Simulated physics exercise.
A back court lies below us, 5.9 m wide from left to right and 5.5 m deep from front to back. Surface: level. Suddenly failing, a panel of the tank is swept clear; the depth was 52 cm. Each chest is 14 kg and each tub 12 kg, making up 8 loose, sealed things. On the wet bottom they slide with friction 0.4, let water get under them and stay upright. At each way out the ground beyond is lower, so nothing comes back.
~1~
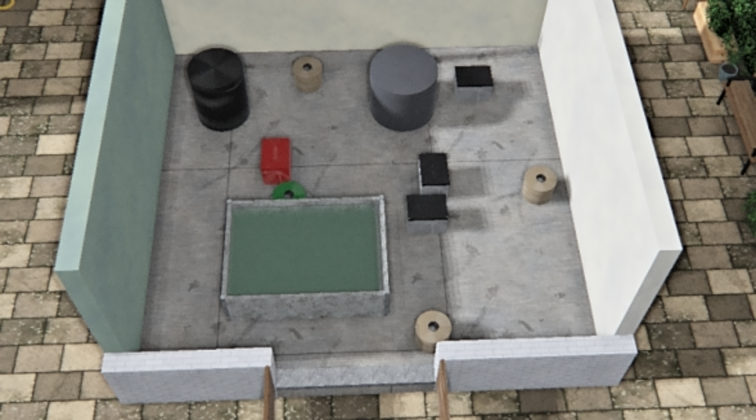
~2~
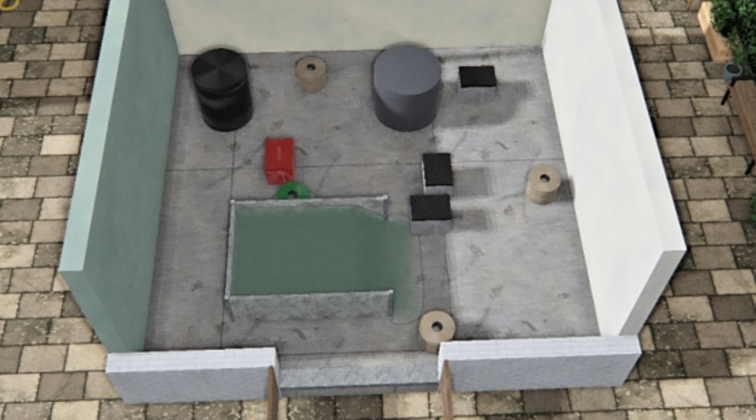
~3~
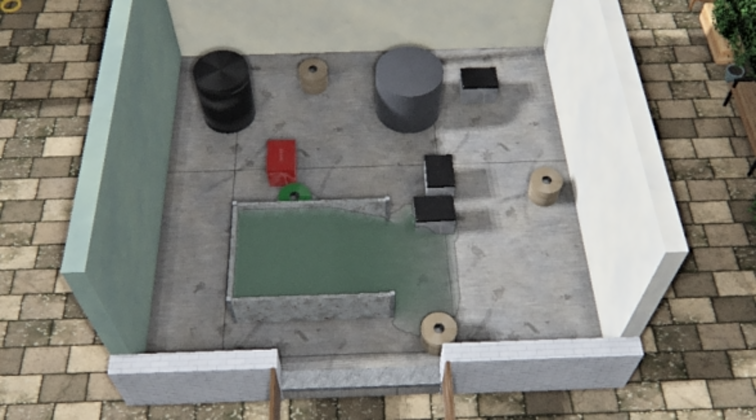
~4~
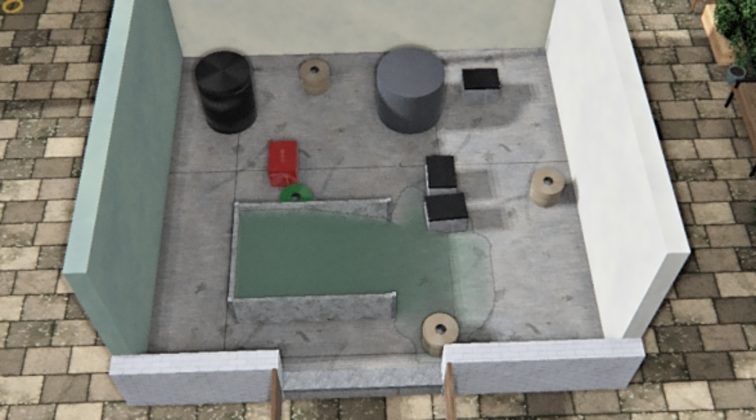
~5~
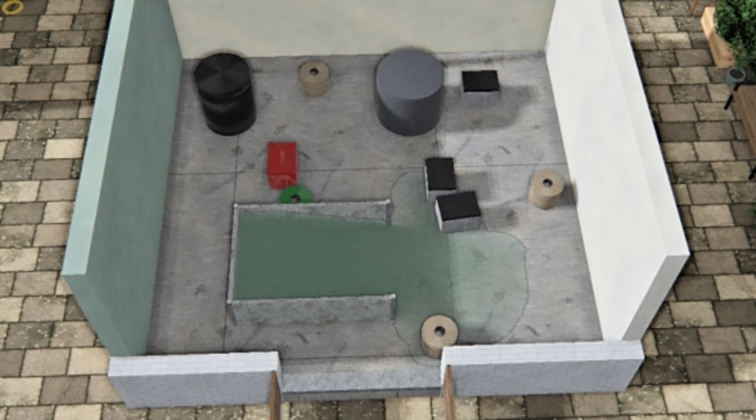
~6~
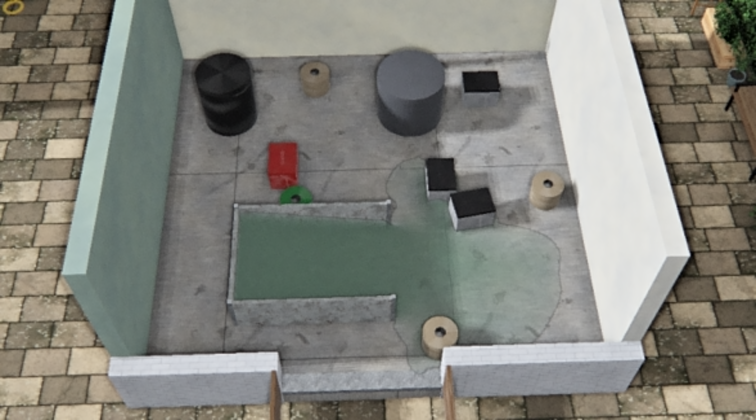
Green water spilled out of a tank in a walled court once its right side vanished, spreading rightward across the paving and pushing one black-topped box a short way right while the other objects stayed put.
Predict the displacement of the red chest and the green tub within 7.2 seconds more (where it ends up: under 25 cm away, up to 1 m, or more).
Red chest: Doesn't really move. Green tub: Doesn't really move.
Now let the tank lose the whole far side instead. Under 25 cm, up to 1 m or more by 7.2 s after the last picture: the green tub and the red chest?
Log: Green tub large displacement; red chest large displacement.
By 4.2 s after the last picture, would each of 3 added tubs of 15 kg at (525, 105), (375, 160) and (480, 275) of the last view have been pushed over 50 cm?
Taking them in the order given: Exceeds it, falls short and exceeds it.
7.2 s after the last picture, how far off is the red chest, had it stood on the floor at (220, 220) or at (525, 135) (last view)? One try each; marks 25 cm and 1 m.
I'd expect that it remains where it was first and gets borne away second.
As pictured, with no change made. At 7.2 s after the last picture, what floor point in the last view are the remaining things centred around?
(299, 152).
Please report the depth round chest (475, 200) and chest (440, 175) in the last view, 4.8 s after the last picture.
First roughly 15 cm, second roughly 6 cm.
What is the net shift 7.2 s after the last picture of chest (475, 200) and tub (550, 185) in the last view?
Respectively: 350 cm / 500 cm.
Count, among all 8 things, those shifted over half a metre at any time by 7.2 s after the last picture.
The answer here is 6.
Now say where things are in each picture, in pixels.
In the first frame, the red chest at (275, 153) rests on the ground; the green tub at (289, 195), on the bottom; water covers 2.9 m2; 0 of 8 have shifted.
In the second frame, the red chest at (279, 153) rests on the ground; the green tub at (293, 195) rests on the ground; 3.6 m2 under water; 0 of 8 have shifted.
In the third frame, the red chest at (281, 155) rests on the ground; the green tub at (295, 196) rests on the ground; 4.3 m2 under water; 0 of 8 have shifted.
In the fourth frame, the red chest at (283, 156), on the bottom; the green tub at (296, 197), on the bottom; water covers 5.2 m2; 1 of 8 have shifted.
In the fifth frame, the red chest at (282, 158) rests on the ground; the green tub at (295, 199) rests on the ground; 6.3 m2 under water; 1 of 8 have shifted.
In the sixth frame, the red chest at (282, 158), on the bottom; the green tub at (296, 199) rests on the ground; 7.5 m2 under water; 1 of 8 have shifted.
Then, 0.9 s after the last picture the red chest is near (282, 158), 0.0 m from its start, aground; the green tub is near (296, 199), 0.0 m from its start, aground; 0 of 8 are out; 0 afloat.
Then, 2.8 s after the last picture the red chest is near (282, 158), 0.0 m from its start, aground; the green tub is near (296, 199), 0.0 m from its start, aground; 0 of 8 are out; 2 afloat.
Then, 4.8 s after the last picture the red chest is near (282, 158), 0.0 m from its start, aground; the green tub is near (296, 199), 0.0 m from its start, aground; 0 of 8 are out; 2 afloat.
Then, 7.2 s after the last picture the red chest is near (282, 158), 0.0 m from its start, aground; the green tub is near (296, 199), 0.0 m from its start, aground; 0 of 8 are out; 0 afloat.
